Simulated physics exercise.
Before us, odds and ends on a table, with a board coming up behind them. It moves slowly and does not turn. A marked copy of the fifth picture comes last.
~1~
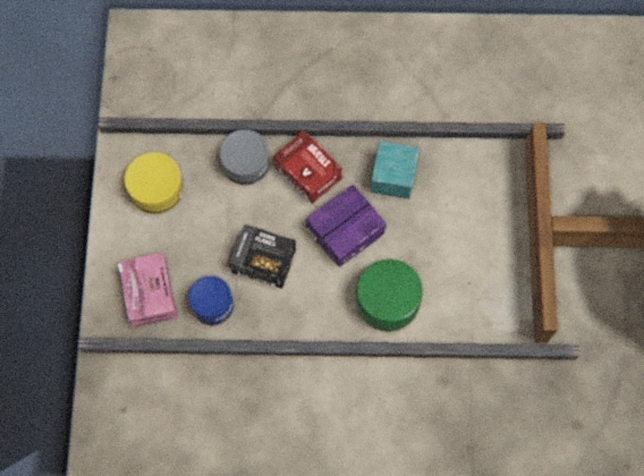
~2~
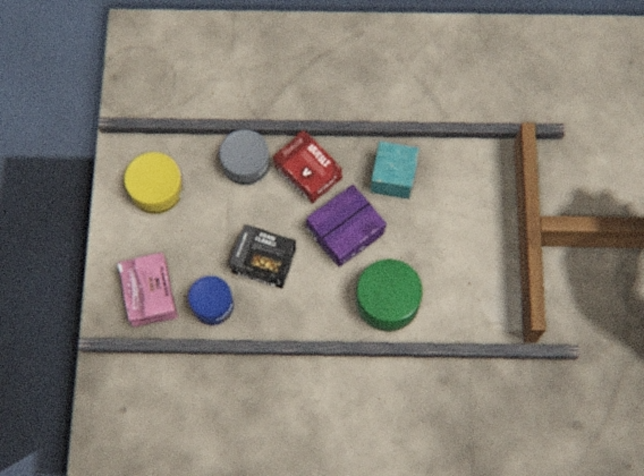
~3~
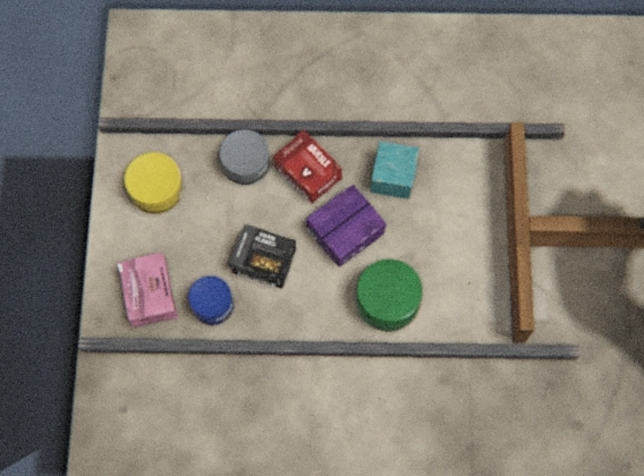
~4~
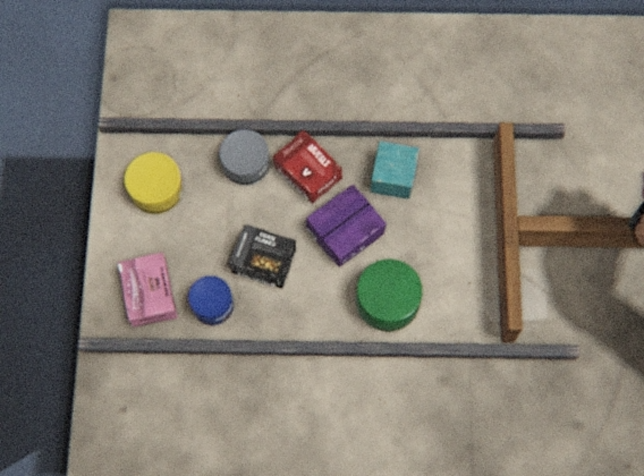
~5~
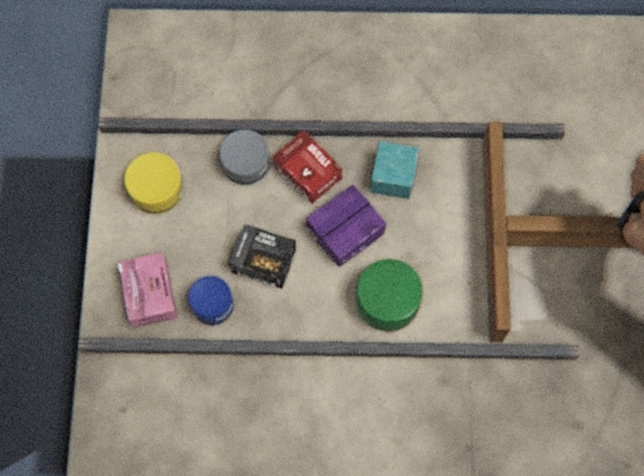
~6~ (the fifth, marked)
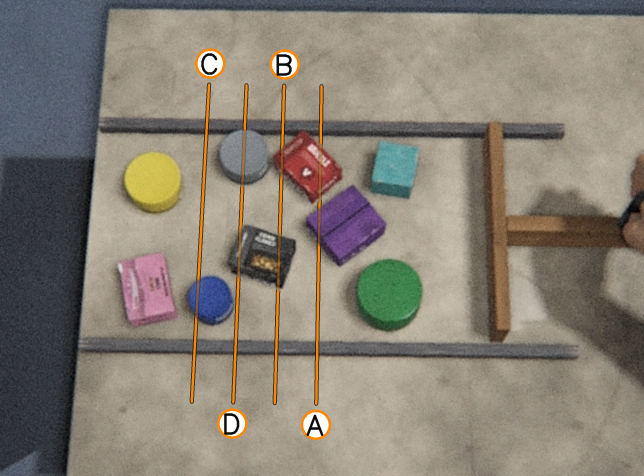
The clip opens on a table where small boxes and round tubs in several colours lie between two grey rails, with a wooden board upright at the right. The board slides slowly left without turning, narrowing the gap to the unmoving items, and a hand on its handle comes into view at the right edge.
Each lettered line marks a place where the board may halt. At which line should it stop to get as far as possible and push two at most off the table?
Stop at C.
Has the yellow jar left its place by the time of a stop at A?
No.
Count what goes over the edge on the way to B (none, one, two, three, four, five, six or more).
The count is none.
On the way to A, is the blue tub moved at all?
By then, no.
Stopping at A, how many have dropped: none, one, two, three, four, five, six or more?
By then, none.
On the marked copy, A at (319, 237); B at (280, 236); C at (201, 235); D at (240, 236).
With C. Early on, board (391, 221); green pot (351, 296); turquoise block (362, 171).
Further on, board (283, 219); yellow jar (142, 189); pink box (141, 291).
At the end, board (203, 218); pink box over the edge; grey tub (95, 149); one fallen.
As for the rest, A is within the limit but short; B is within the limit but short; D is within the limit but short.
